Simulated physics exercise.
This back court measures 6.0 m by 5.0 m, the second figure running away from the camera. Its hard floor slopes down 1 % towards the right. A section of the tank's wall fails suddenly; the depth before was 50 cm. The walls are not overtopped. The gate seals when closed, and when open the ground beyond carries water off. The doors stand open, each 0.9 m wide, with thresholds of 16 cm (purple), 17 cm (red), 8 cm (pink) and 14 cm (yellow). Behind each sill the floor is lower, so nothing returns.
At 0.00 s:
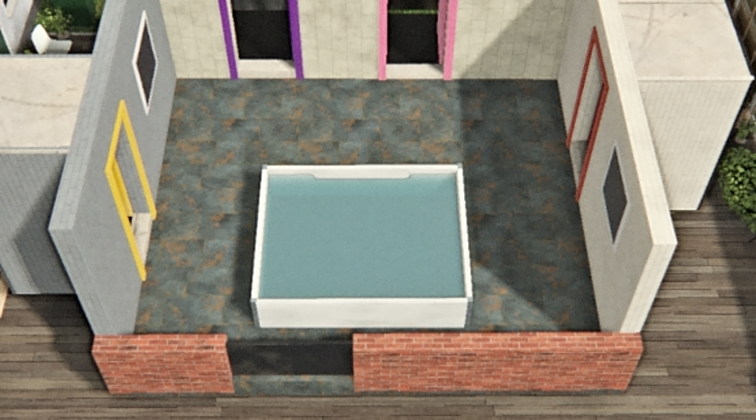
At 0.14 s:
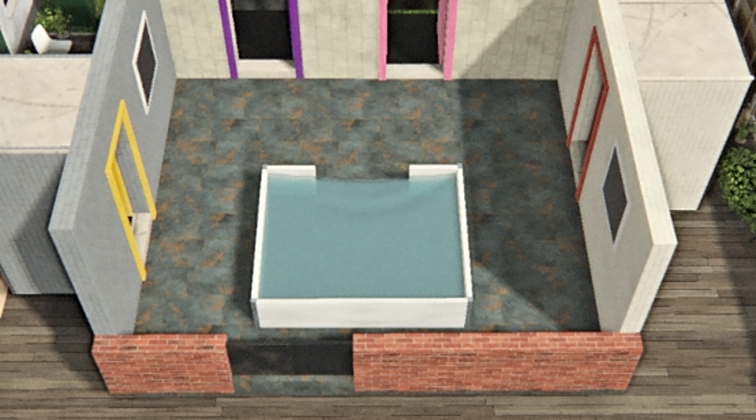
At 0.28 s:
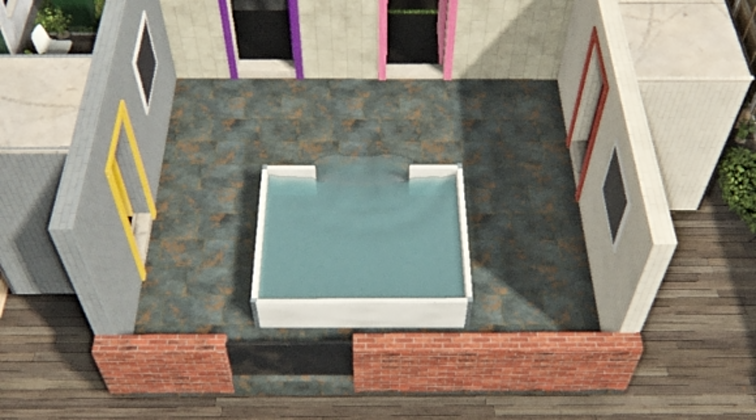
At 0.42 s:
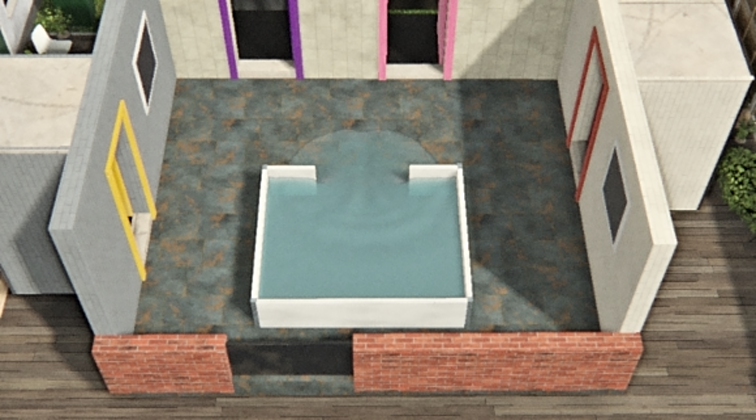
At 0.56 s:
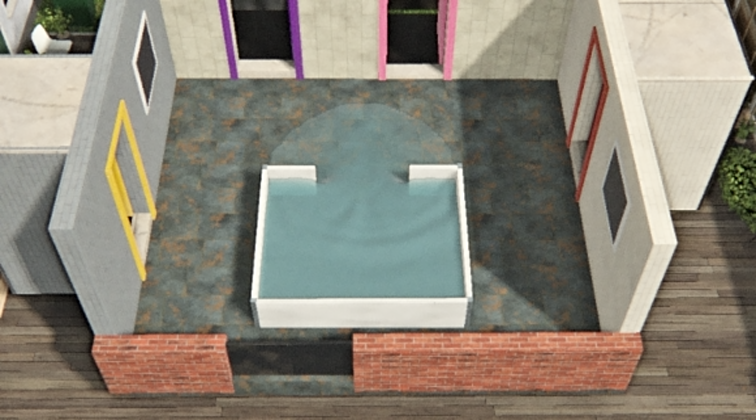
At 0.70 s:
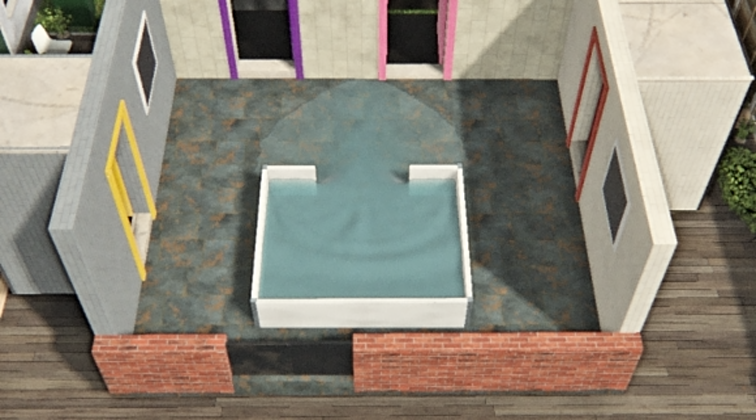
White-walled tank of water in a walled court opening at its far side, water pouring out and spreading across the dark floor.
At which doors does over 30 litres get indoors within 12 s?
Door by door: At the purple door it does not reach the limit; at the red door it keeps below the limit; at the pink door it passes the limit; at the yellow door it stays under the limit.
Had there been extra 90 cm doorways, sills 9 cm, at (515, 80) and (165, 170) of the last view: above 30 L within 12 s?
In that order: Above, not over.
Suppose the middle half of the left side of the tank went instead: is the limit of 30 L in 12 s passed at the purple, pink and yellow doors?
Against that limit: Purple under, pink under, yellow above.
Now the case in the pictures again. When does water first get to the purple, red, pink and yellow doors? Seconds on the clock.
Arrival: Purple 1.2 s, red 2.8 s, pink 0.9 s, yellow 3.4 s.
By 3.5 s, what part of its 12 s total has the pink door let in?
About 65 per cent.
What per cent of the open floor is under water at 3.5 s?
Near 50 per cent is wet.
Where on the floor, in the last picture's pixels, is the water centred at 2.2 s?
At about (361, 207).
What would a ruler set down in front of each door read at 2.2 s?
In cm: Purple 19, red 0, pink 24, yellow 0.
After 1.4 s water covers 25 % of the floor and is deepest (30 cm) near (363, 86); purple door 10 cm at the sill, 0 L in, red door not reached, pink door 22 cm at the sill, 18 L in, yellow door not reached.
After 2.2 s water covers 35 % of the floor and is deepest (30 cm) near (351, 94); purple door 19 cm at the sill, 1 L in, red door not reached, pink door 24 cm at the sill, 87 L in, yellow door not reached.
After 3.5 s water covers 50 % of the floor and is deepest (26 cm) near (548, 87); purple door 14 cm at the sill, 6 L in, red door 6 cm at the sill, 0 L in, pink door 19 cm at the sill, 179 L in, yellow door 2 cm at the sill, 0 L in.
After 7.0 s water covers 95 % of the floor and is deepest (16 cm) near (538, 95); purple door 10 cm at the sill, 6 L in, red door 8 cm at the sill, 0 L in, pink door 11 cm at the sill, 261 L in, yellow door 4 cm at the sill, 0 L in.
After 12.0 s water covers 95 % of the floor and is deepest (14 cm) near (569, 302); purple door 5 cm at the sill, 7 L in, red door 9 cm at the sill, 0 L in, pink door 7 cm at the sill, 277 L in, yellow door 8 cm at the sill, 0 L in.
